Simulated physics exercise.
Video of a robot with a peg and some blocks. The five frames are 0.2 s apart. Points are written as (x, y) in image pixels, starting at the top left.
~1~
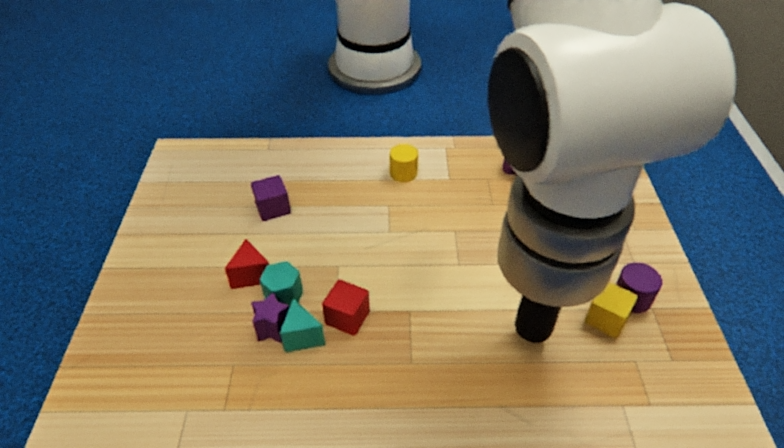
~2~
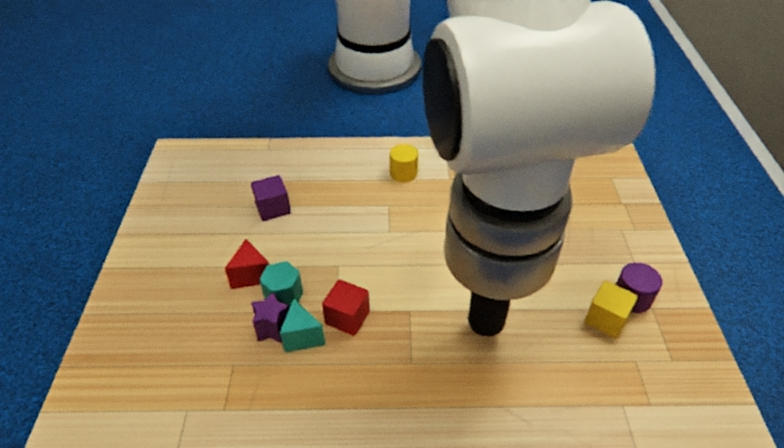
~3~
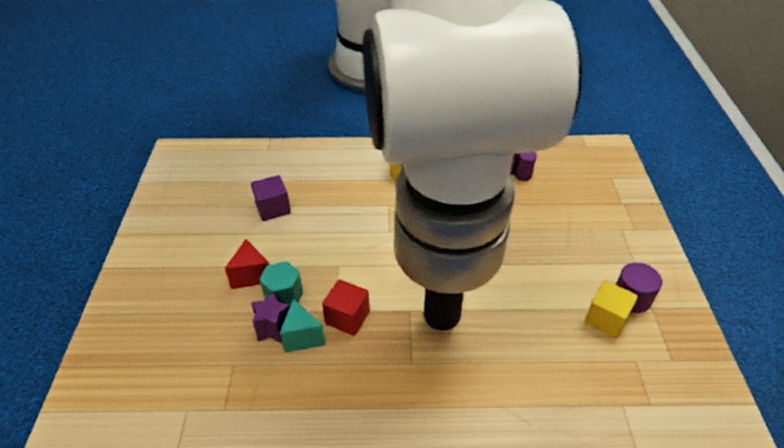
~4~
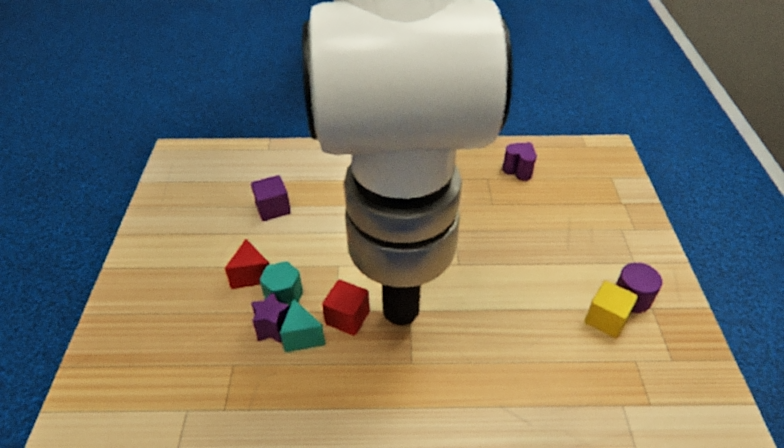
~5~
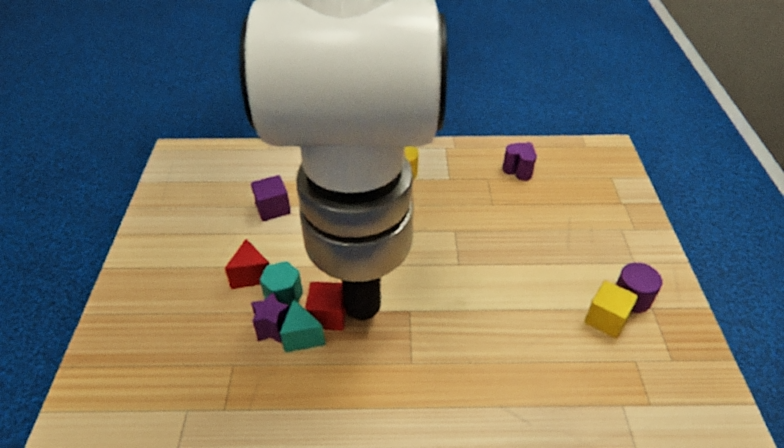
In the video, a robot arm with a dark peg moves left across a wooden board scattered with colourful blocks, reaches a red cube, and nudges it slightly left toward a nearby cluster of turquoise and purple blocks.
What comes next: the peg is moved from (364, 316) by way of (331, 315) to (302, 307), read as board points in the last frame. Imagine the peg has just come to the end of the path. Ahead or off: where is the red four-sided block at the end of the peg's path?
I'd say the red four-sided block is still out in front of the peg at the end.
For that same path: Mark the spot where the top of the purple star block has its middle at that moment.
Final place: (238, 319).
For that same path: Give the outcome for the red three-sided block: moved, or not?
That one moves away.
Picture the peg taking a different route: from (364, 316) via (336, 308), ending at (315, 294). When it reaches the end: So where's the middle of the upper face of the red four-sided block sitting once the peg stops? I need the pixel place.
Final place: (286, 297).
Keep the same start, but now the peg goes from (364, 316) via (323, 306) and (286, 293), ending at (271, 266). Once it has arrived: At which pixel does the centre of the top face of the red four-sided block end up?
It will likely be found at (263, 302).
On the path given first. Halfway along, peg (329, 306); red three-sided block (244, 252), turned 15° anticlockwise; purple star block (254, 312), turned 15° clockwise; turquoise hexagonal block (263, 271); turquoise three-sided block (288, 324), turned 20° anticlockwise; red four-sided block (291, 293).
At the end, peg (300, 297); red three-sided block (240, 246), turned 15° anticlockwise; purple star block (238, 319); turquoise hexagonal block (244, 268), turned 50° clockwise; turquoise three-sided block (288, 324), turned 20° anticlockwise; red four-sided block (260, 292), turned 25° anticlockwise.
